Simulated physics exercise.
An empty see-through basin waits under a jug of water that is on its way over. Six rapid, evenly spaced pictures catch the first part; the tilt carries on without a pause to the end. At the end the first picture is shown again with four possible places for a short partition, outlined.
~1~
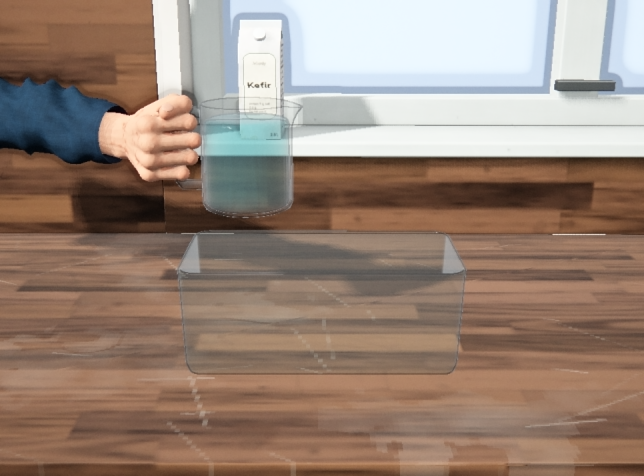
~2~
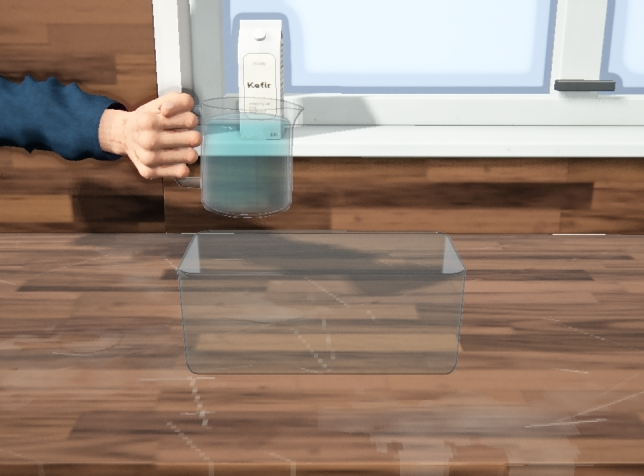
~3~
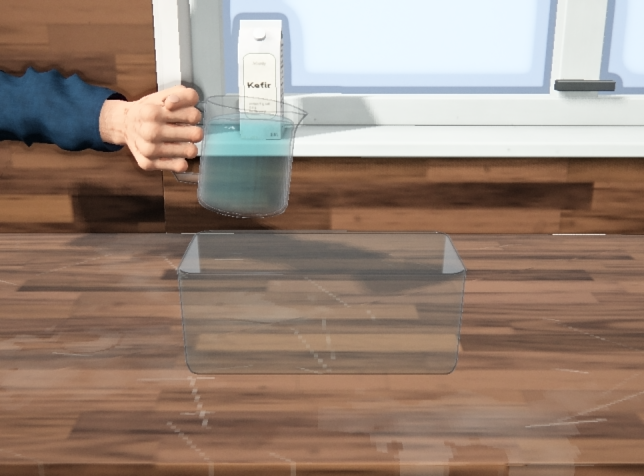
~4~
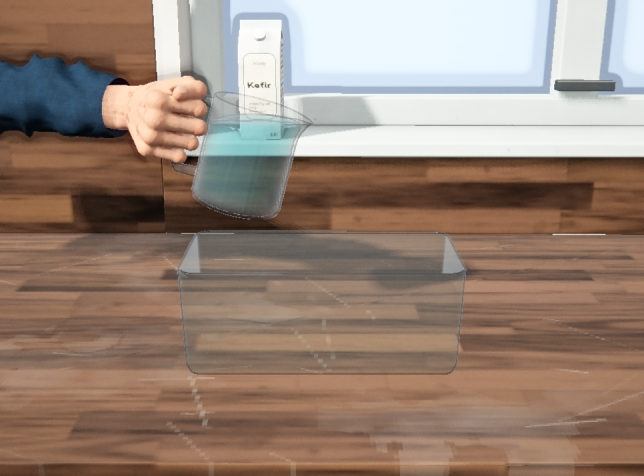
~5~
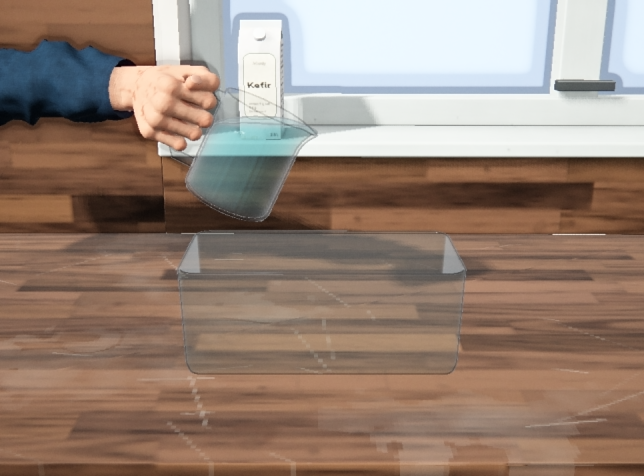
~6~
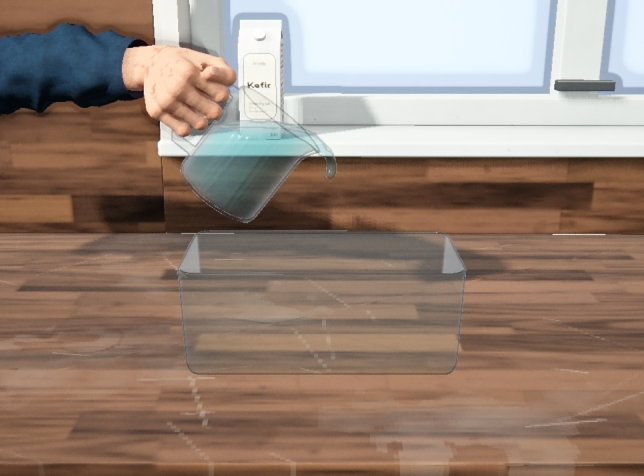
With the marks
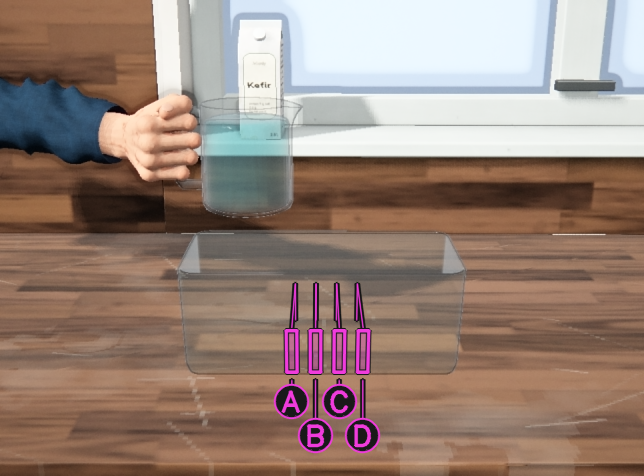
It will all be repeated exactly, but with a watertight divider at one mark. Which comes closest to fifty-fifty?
Best: D.
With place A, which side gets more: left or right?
More ends on the right.
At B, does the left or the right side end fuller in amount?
The right one.
On the marked copy, A at (291, 379); B at (315, 379); C at (339, 379); D at (362, 379).
With A, about 2 % ends left of the wall and 98 % right of it.
With B, about 7 % ends left of the wall and 92 % right of it.
With C, about 25 % ends left of the wall and 75 % right of it.
With D, about 50 % ends left of the wall and 50 % right of it.
